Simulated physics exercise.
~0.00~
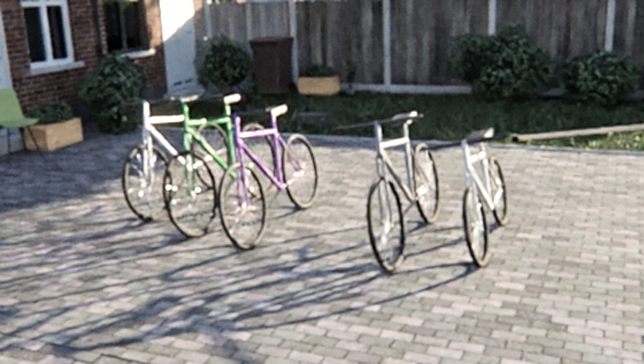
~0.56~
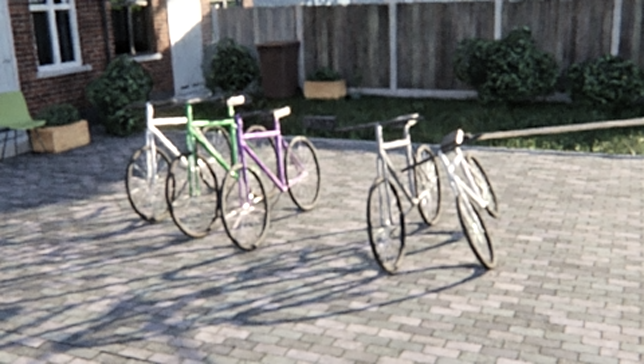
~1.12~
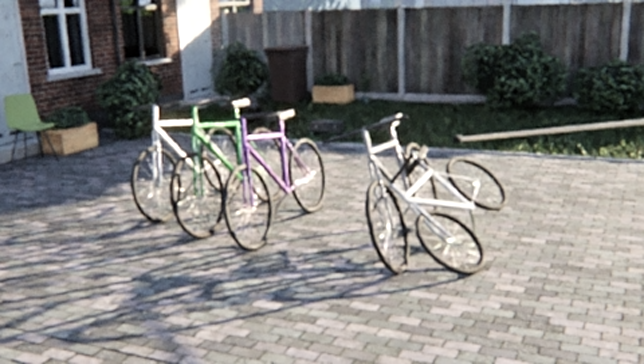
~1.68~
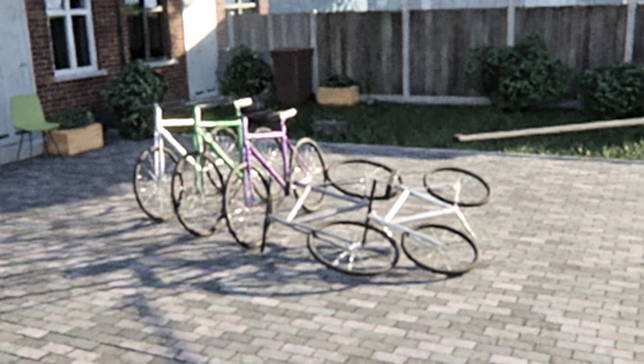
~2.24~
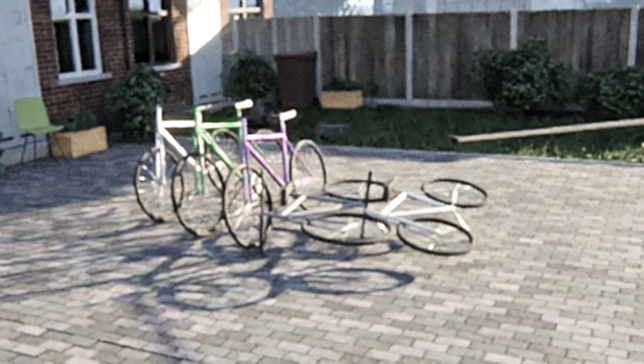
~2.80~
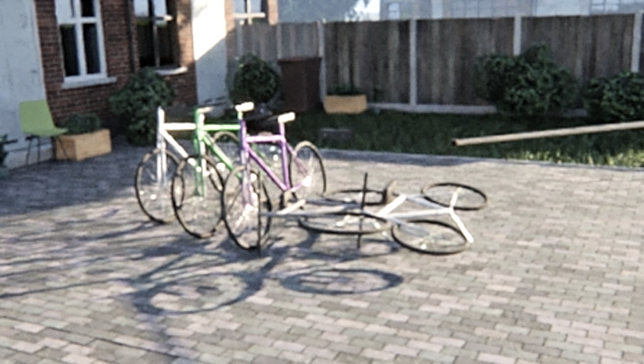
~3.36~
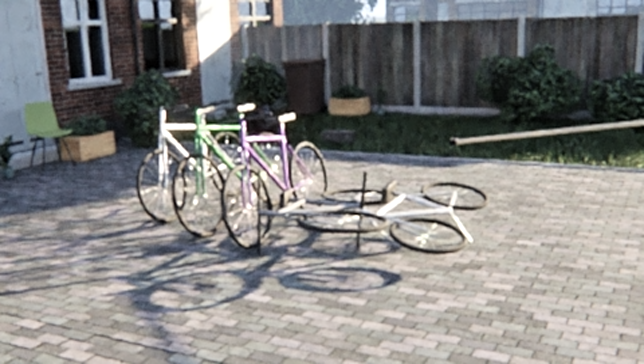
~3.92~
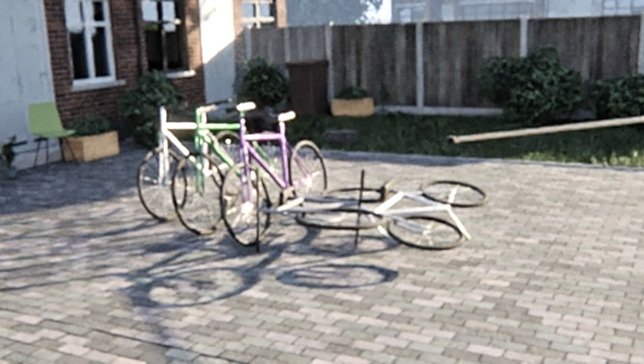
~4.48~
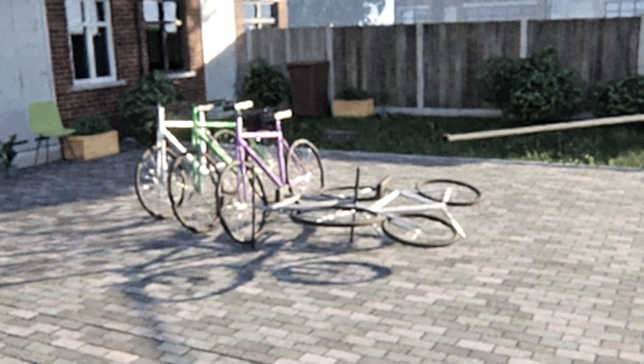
The plain bicycle at the right end of a row of five tipped over to the left on the paved yard and knocked down the pale one beside it, and both ended flat on the bricks while the purple, green and white bicycles stayed standing.
